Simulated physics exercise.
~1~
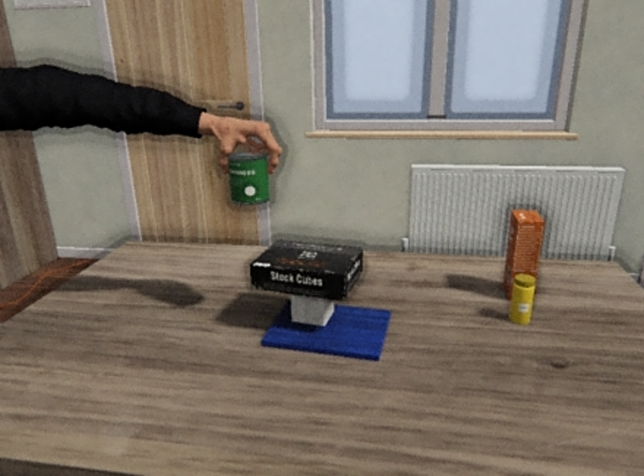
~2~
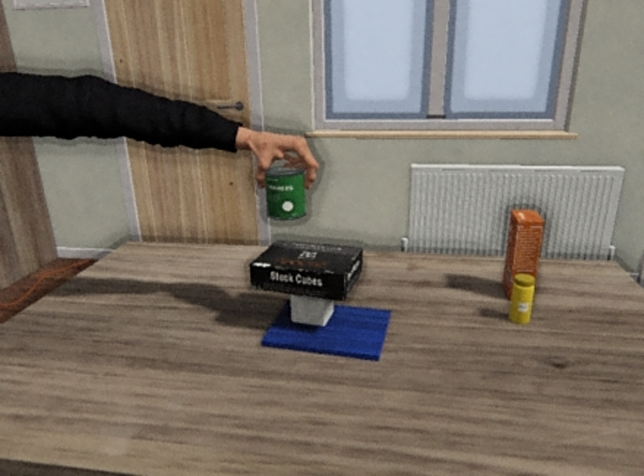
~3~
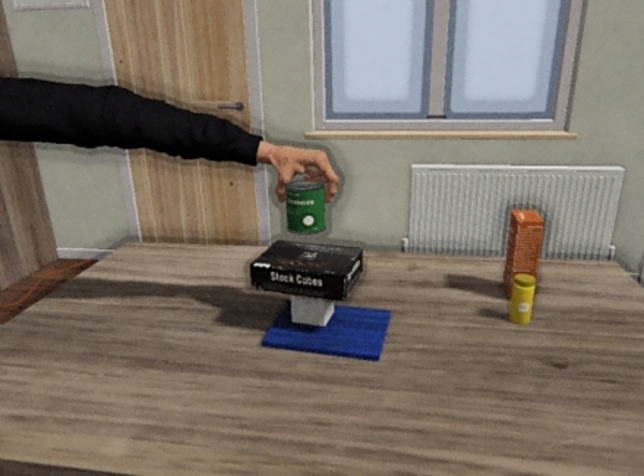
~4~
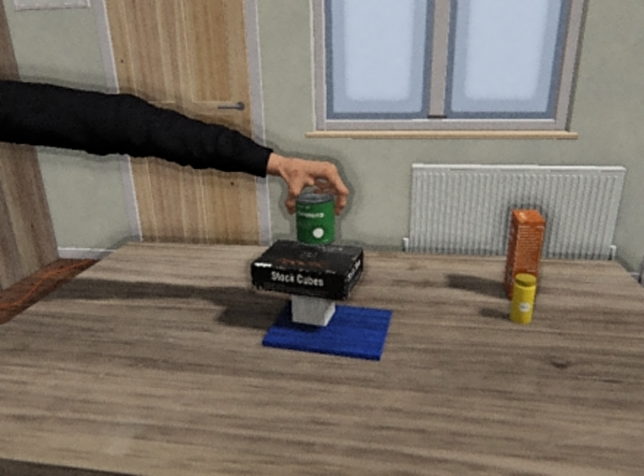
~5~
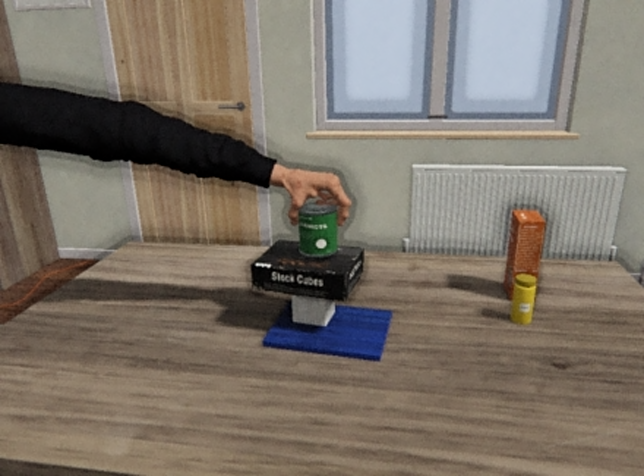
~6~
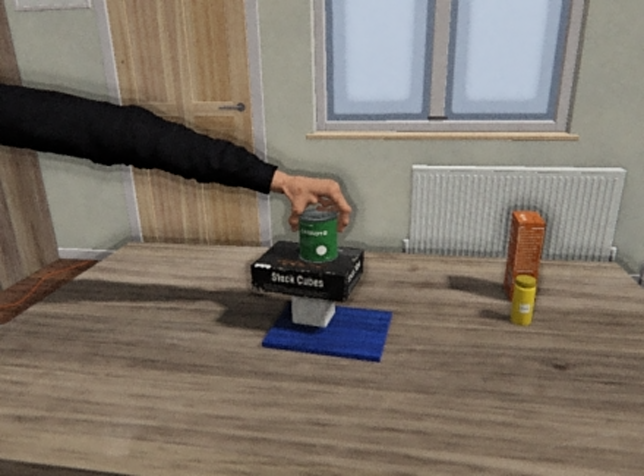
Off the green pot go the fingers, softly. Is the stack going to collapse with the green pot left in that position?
No, it remains standing.
Then, 0.40 s after the last picture, nothing has stirred.
Then, 1.30 s after the last picture, things are still on the move.
Then, 1.90 s after the last picture, nothing has stirred.
Then, 2.70 s after the last picture, green pot resting near (319, 236).
At rest, all 6 in place. Seen from the same camera at the end, green pot near (319, 237). The pile holds.
